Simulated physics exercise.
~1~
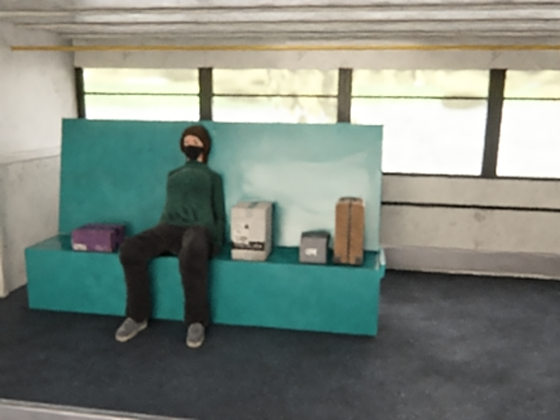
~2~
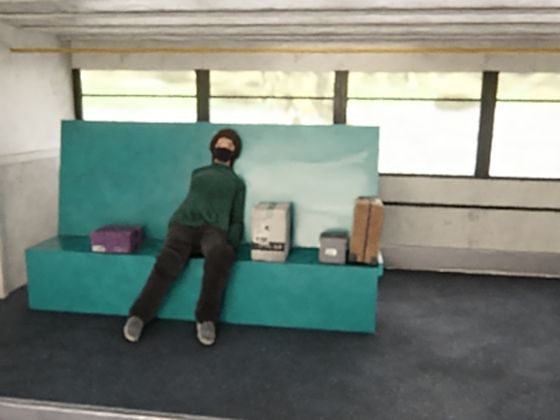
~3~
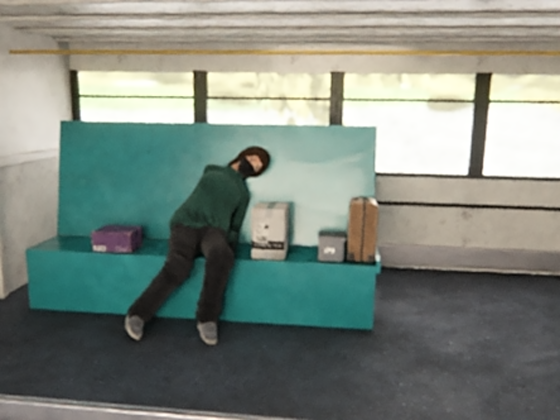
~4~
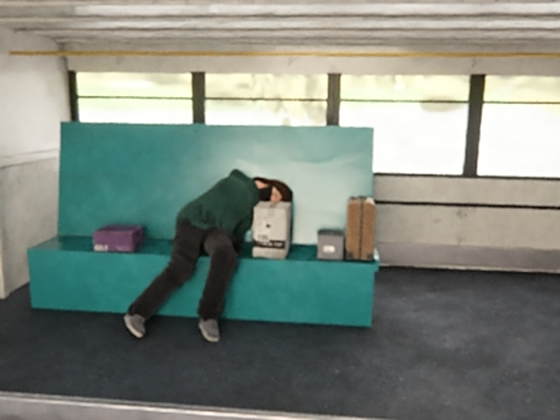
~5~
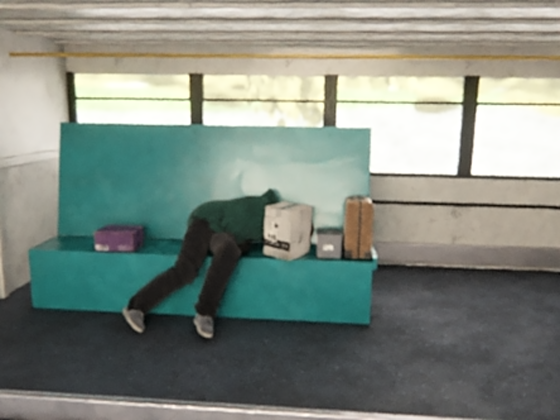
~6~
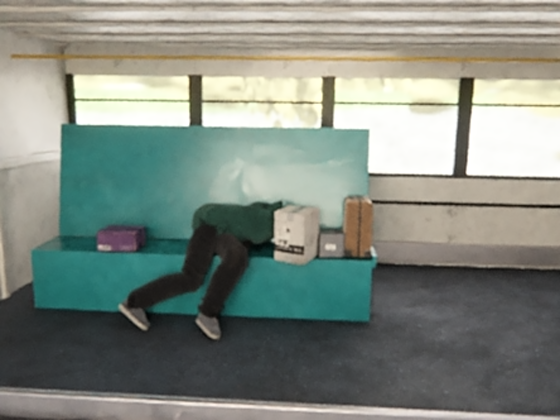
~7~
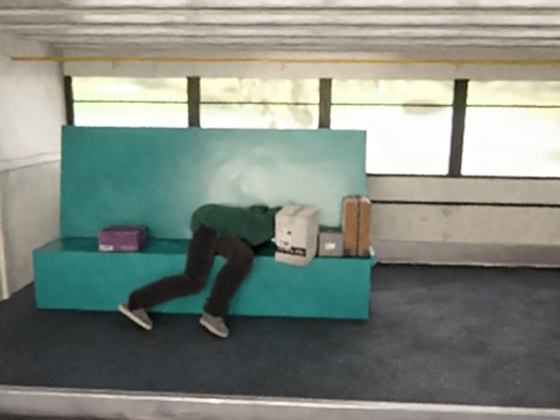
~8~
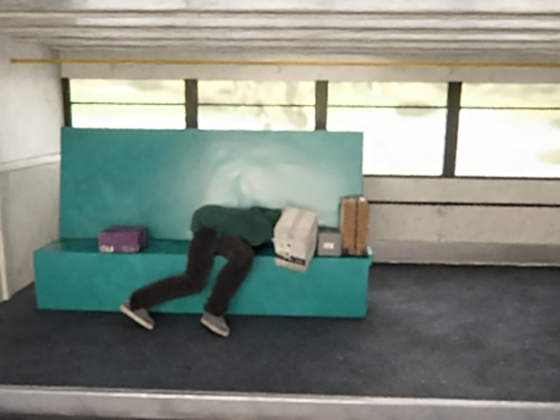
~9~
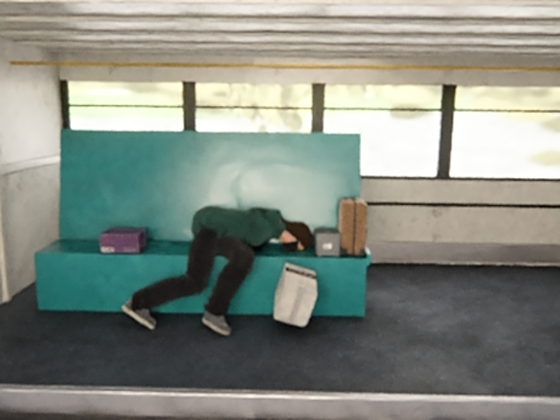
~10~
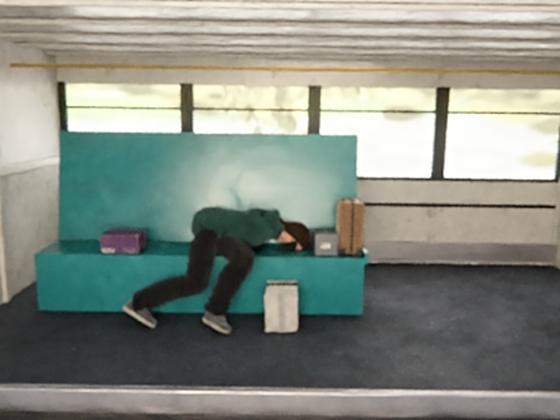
A seated, masked figure slumps right across a teal bench, and the white pack drops off.
